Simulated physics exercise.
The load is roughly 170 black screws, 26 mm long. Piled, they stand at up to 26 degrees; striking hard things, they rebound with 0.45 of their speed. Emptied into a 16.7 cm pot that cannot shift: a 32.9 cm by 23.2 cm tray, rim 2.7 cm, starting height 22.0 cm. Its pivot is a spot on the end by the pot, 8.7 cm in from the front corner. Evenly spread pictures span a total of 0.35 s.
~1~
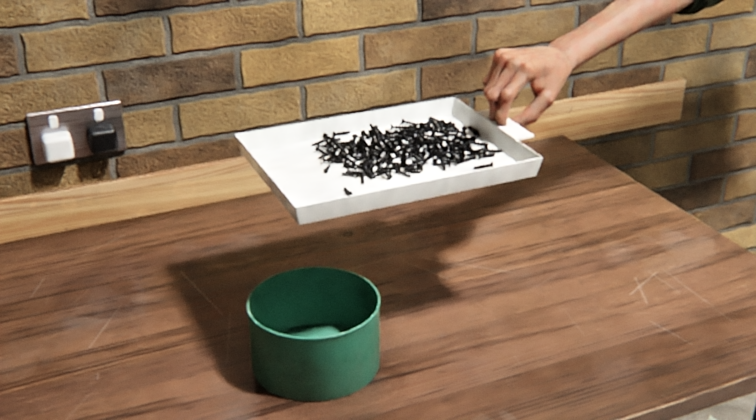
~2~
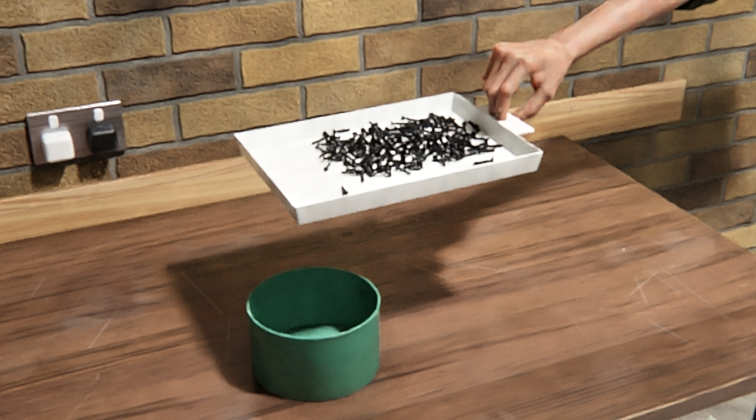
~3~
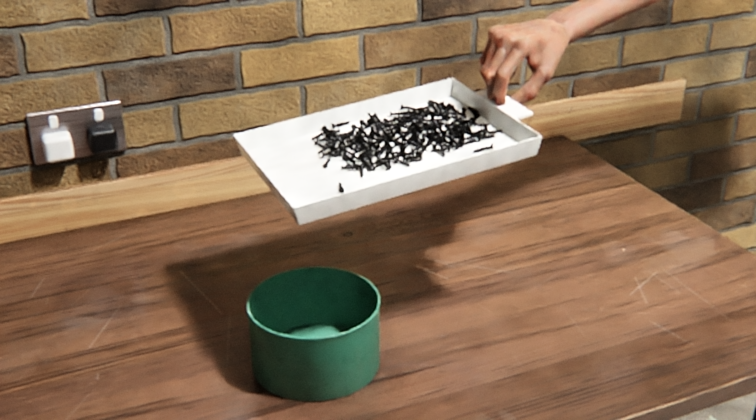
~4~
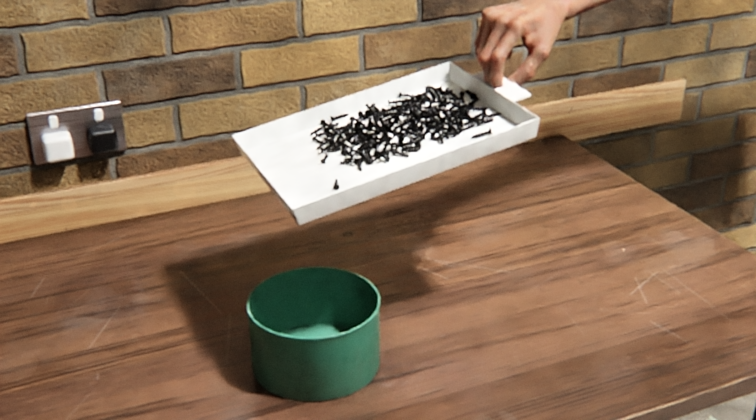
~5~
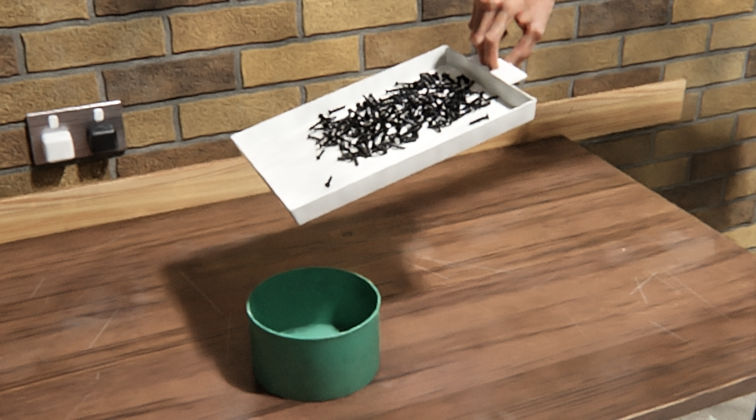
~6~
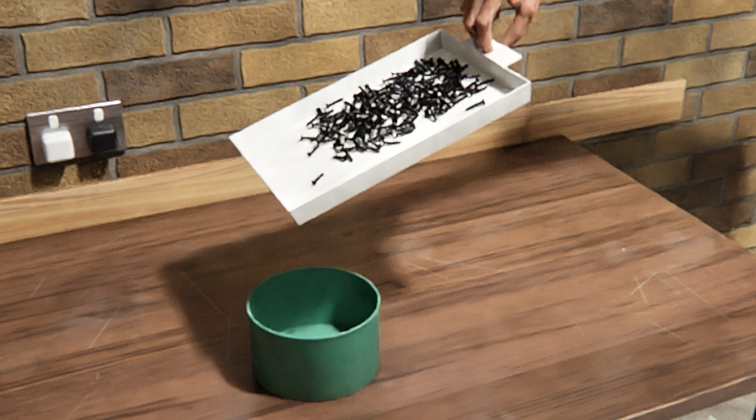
To begin with, a hand holds a white tray of small black screws almost level above a wooden worktop, with a green pot below. The hand then raises the tray's right end steadily, so the tray slopes down to the left, while the screws stay bunched on it.
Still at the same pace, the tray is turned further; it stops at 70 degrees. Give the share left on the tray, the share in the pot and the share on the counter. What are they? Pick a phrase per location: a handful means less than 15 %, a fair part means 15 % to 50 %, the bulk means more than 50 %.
Tray: The bulk, pot: A handful, counter: A fair part.
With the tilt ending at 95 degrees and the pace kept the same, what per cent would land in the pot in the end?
Roughly 15 %.
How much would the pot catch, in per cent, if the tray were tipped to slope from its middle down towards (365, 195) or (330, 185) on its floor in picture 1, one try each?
About 40 and 15 per cent.
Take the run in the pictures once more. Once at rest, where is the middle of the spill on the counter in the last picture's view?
The middle of the spill sits at roughly (219, 322).
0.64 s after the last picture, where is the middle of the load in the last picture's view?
At that moment the load's centre is around (254, 169).
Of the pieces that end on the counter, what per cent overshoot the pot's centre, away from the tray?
Some 100 per cent.
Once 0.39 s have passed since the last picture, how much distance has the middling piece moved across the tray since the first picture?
Displacement on the tray: Roughly 11 cm.
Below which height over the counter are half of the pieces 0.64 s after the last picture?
Median height: Approx. 24 cm.
Then, 0.39 s after the last picture, tilt 44 degrees; the tray holds 100 %, the pot 0 %.
Then, 0.64 s after the last picture, tilt 60 degrees; the tray holds 85 %, the pot 0 %.
Then, 1.00 s after the last picture, tilt 70 degrees; the tray holds 75 %, the pot 0 %.
In the end, tray 70 %, pot 0 %, counter 30 %.
